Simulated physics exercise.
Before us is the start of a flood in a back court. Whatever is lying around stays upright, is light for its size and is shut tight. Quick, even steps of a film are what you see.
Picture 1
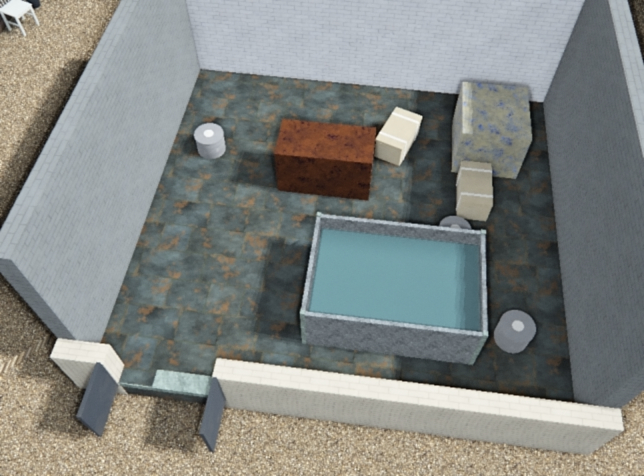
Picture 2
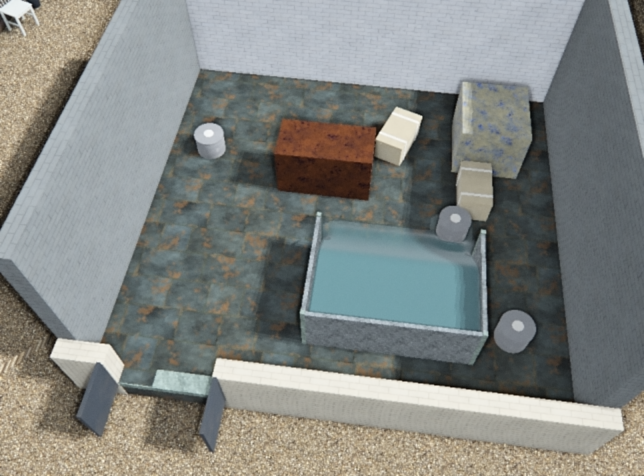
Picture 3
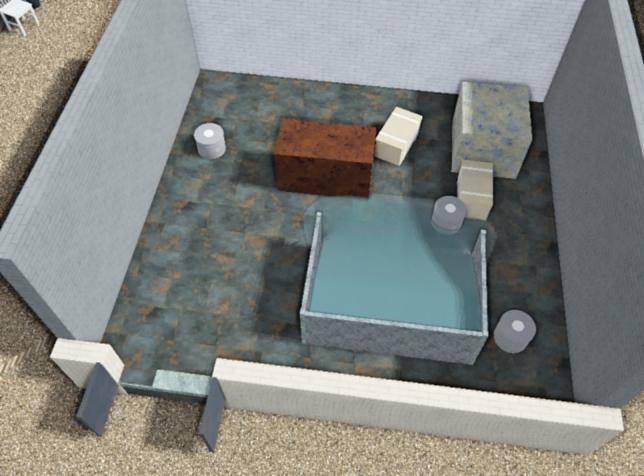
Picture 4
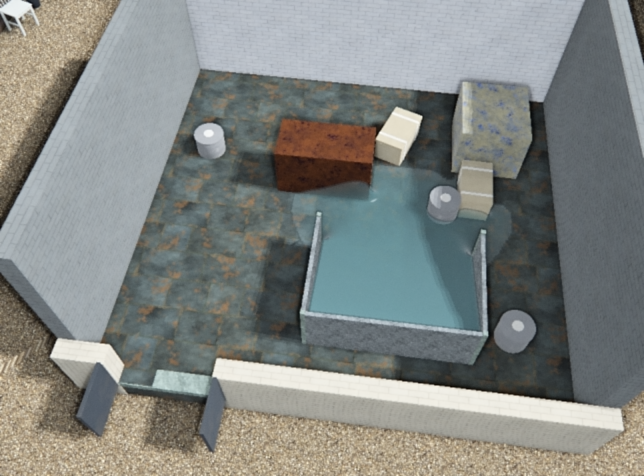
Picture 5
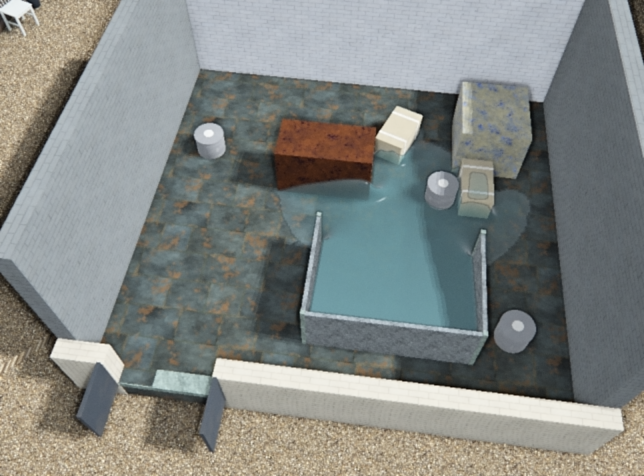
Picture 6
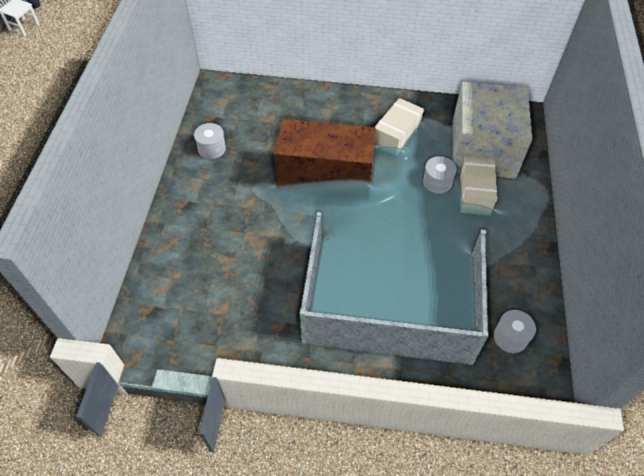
A walled back court with a mottled dark floor is seen from high above by a still camera. A grey-walled tank of teal water stands right of centre, with a rust-brown block, cream boxes, a speckled block and grey tubs around it. The tank's far side opens and water spreads backward and sideways, carrying the nearest tub back and slightly left, then shifting the two cream boxes slightly.
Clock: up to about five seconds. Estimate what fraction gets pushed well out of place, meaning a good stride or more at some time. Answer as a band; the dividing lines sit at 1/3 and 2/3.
2/3 or more.
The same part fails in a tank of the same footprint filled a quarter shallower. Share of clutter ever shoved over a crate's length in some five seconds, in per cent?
Around 80 in a hundred.
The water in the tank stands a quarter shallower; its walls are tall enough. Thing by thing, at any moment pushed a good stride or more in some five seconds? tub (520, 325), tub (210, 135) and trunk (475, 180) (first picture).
In sequence: Went the distance, fell short and went the distance.
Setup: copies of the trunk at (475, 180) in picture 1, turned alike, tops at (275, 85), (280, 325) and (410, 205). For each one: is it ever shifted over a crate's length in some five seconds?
One after the other: Swept aside, not that far, pushed that far.
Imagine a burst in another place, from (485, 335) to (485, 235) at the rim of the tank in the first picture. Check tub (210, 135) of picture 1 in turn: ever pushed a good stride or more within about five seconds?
Came up short.
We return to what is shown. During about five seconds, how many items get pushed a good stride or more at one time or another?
That adds up to 5.
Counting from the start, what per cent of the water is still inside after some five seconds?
Around 98 in a hundred.
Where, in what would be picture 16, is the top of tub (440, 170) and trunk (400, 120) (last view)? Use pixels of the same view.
I'd say about (449, 79) for the first and about (329, 76) for the second.
A moment on, 2 of 5 are well off their spots; 1 afloat.
Next, 3 of 5 are well off their spots; 2 afloat.
Later, 3 of 5 are well off their spots; 3 afloat.
In the end, 5 of 5 are well off their spots, and 5 have been at some point; 5 afloat.
